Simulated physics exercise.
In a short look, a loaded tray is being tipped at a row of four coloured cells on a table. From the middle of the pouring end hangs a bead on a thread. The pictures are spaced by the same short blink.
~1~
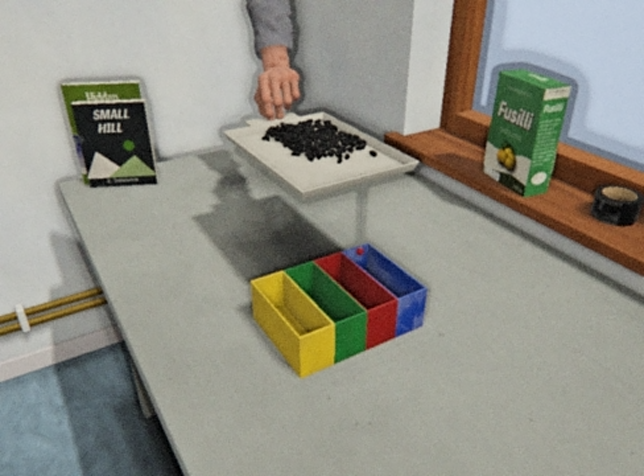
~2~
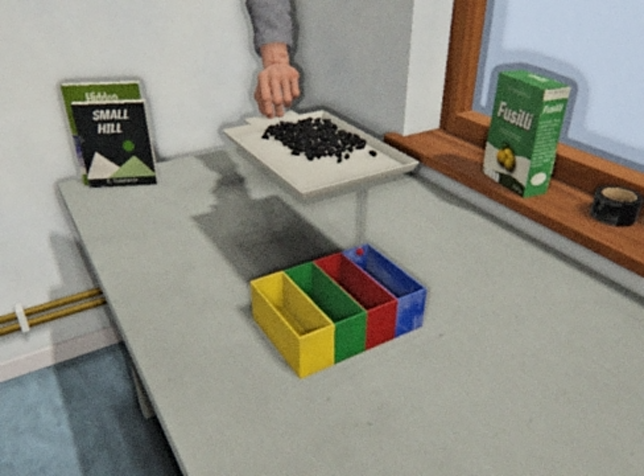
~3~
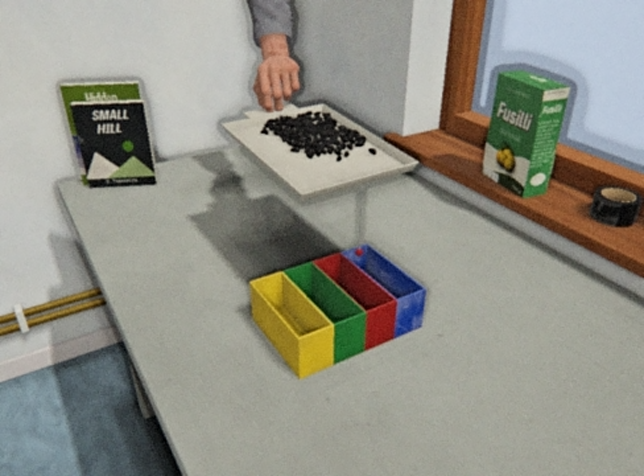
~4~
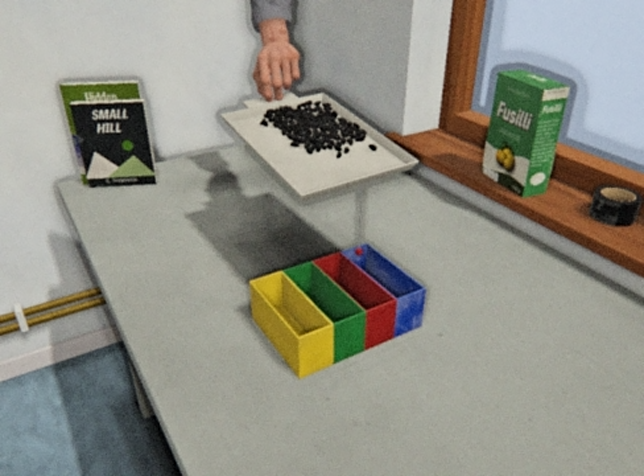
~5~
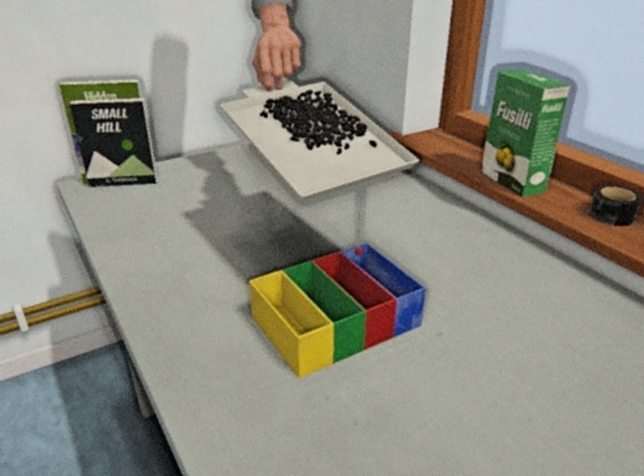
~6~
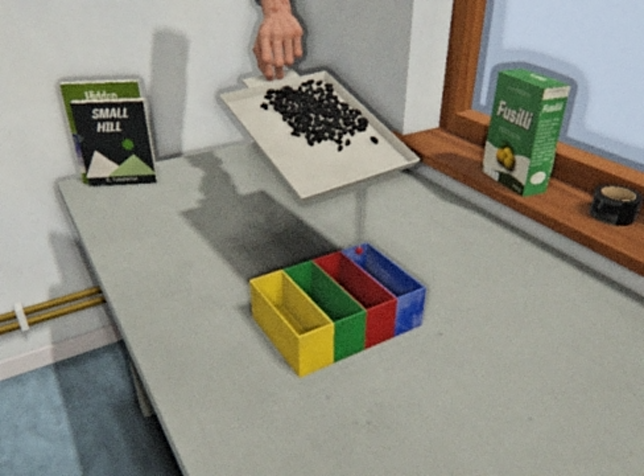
In a plain room with a wooden-framed window at the right, a grey table is seen from above at an angle by a still camera. A hand at the back holds a pale tray of black beans above a row of yellow, green, red and blue cells, with books behind and a green Fusilli box on the sill. The tray starts level, then its back end slowly rises as the hand tilts it forward.
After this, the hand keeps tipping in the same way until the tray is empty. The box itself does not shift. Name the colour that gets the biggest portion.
Green.
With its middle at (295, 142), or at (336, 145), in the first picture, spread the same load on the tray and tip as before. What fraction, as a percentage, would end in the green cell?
Near 40 and 40 percent respectively.
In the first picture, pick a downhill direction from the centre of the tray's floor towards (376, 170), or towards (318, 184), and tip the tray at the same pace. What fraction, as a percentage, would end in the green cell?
Roughly 0 % in the first case and 50 % in the second.
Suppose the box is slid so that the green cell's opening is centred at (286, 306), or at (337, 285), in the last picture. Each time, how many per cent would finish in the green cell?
10% for the first placement, 30% for the second.
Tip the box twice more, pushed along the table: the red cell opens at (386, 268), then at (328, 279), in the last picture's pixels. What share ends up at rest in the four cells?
About 80 per cent, then about 80 per cent.
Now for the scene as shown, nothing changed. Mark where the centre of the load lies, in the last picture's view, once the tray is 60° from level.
About (340, 184).
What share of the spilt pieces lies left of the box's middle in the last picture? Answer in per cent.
My estimate is some 0 per cent.
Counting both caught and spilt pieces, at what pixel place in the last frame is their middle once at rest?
Near pixel (347, 324).
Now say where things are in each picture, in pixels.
Corners of the pouring end near (304, 189) and (413, 161), level; middle of the load near (315, 140), black beans; bead on its thread near (360, 251); yellow cell near (317, 347); green cell near (350, 334); red cell near (381, 321); blue cell near (411, 309), in the first frame.
Corners of the pouring end near (304, 190) and (413, 161), level; middle of the load near (315, 139), in the second frame.
Corners of the pouring end near (303, 191) and (413, 161), tipped barely, lowest at the left corner; middle of the load near (315, 134), in the third frame.
Corners of the pouring end near (303, 192) and (413, 160), tipped a little, lowest at the left corner; middle of the load near (314, 127), in the fourth frame.
Corners of the pouring end near (303, 193) and (413, 159), tipped a little, lowest at the left corner; middle of the load near (310, 117), in the fifth frame.
Corners of the pouring end near (304, 194) and (414, 158), tipped clearly, lowest at the left corner; middle of the load near (311, 110); yellow cell near (316, 347); green cell near (349, 333); red cell near (381, 321); blue cell near (410, 309), in the sixth frame.
Shortly afterwards, tray tipped steeply; near two thirds on the tray; only a few in the yellow cell; only a few in the green cell; only a few in the red cell; only a few in the blue cell; near a quarter falling or outside the box.
Next, tray tipped right over; only a few on the tray; near a third in the green cell; near a quarter in the red cell; a little in the blue cell; a little in the yellow cell; near a quarter falling or outside the box.
Some moments later, tray tipped past a quarter turn; near a third in the green cell; near a quarter in the red cell; near a quarter in the blue cell; a little in the yellow cell; a little falling or outside the box.
In the end, tray tipped past a quarter turn; near a third in the green cell; near a quarter in the red cell; near a quarter in the blue cell; a little in the yellow cell; a little outside the box.
